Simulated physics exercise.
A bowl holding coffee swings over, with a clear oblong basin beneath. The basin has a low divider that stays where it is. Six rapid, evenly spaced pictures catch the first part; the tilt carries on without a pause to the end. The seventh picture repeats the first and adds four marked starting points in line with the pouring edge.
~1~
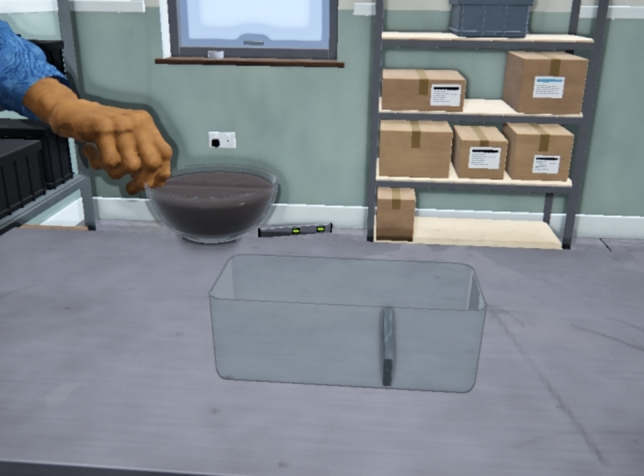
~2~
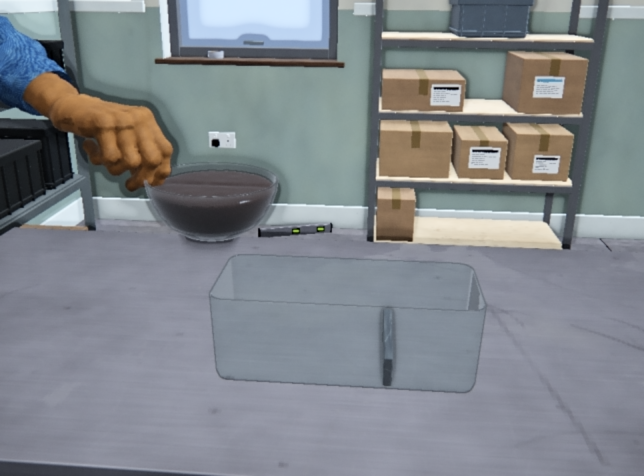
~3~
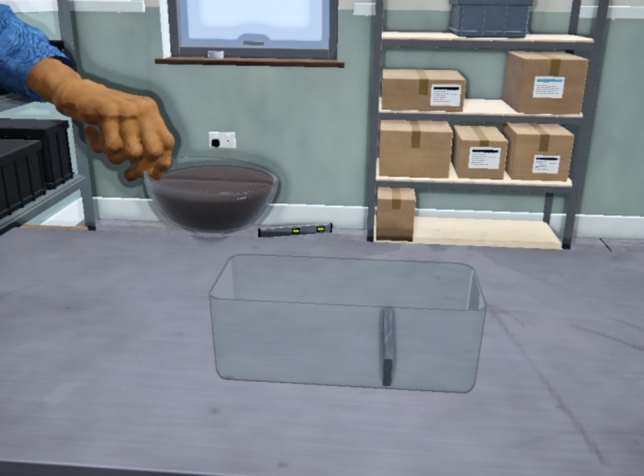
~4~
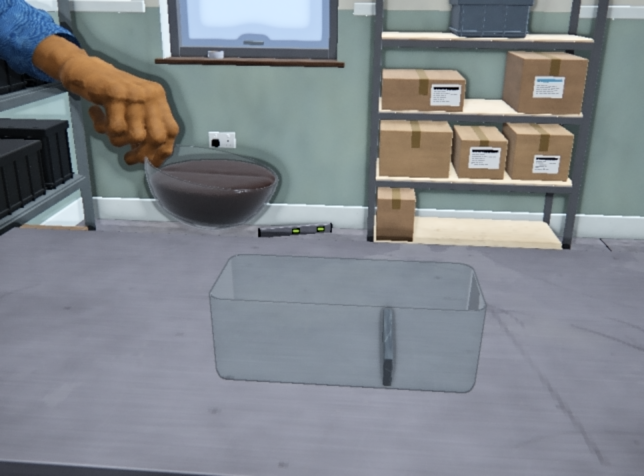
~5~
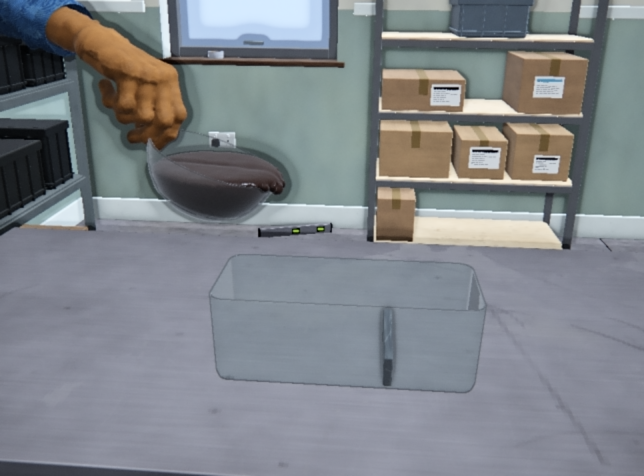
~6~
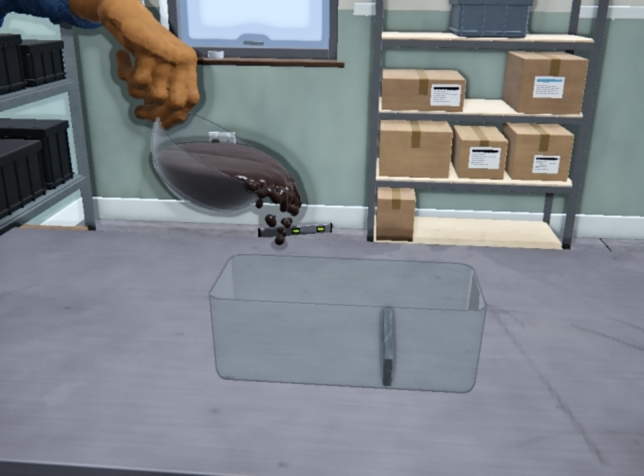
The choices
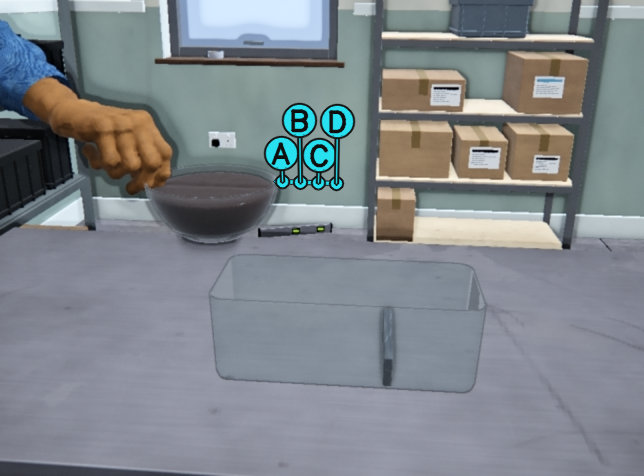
In a storeroom with boxes on shelves, a gloved hand lifted a clear bowl of dark coffee behind an oblong see-through basin and tilted it to the right until dark clumps dropped over its lip.
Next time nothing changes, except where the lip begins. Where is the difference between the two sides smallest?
Use place B.
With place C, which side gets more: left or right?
The right one.
On the marked copy, A at (282, 181); B at (300, 182); C at (318, 182); D at (336, 183).
For place A, about 77 % ends left of the wall and 22 % right of it.
For place B, about 46 % ends left of the wall and 53 % right of it.
For place C, about 29 % ends left of the wall and 70 % right of it.
For place D, about 25 % ends left of the wall and 75 % right of it.
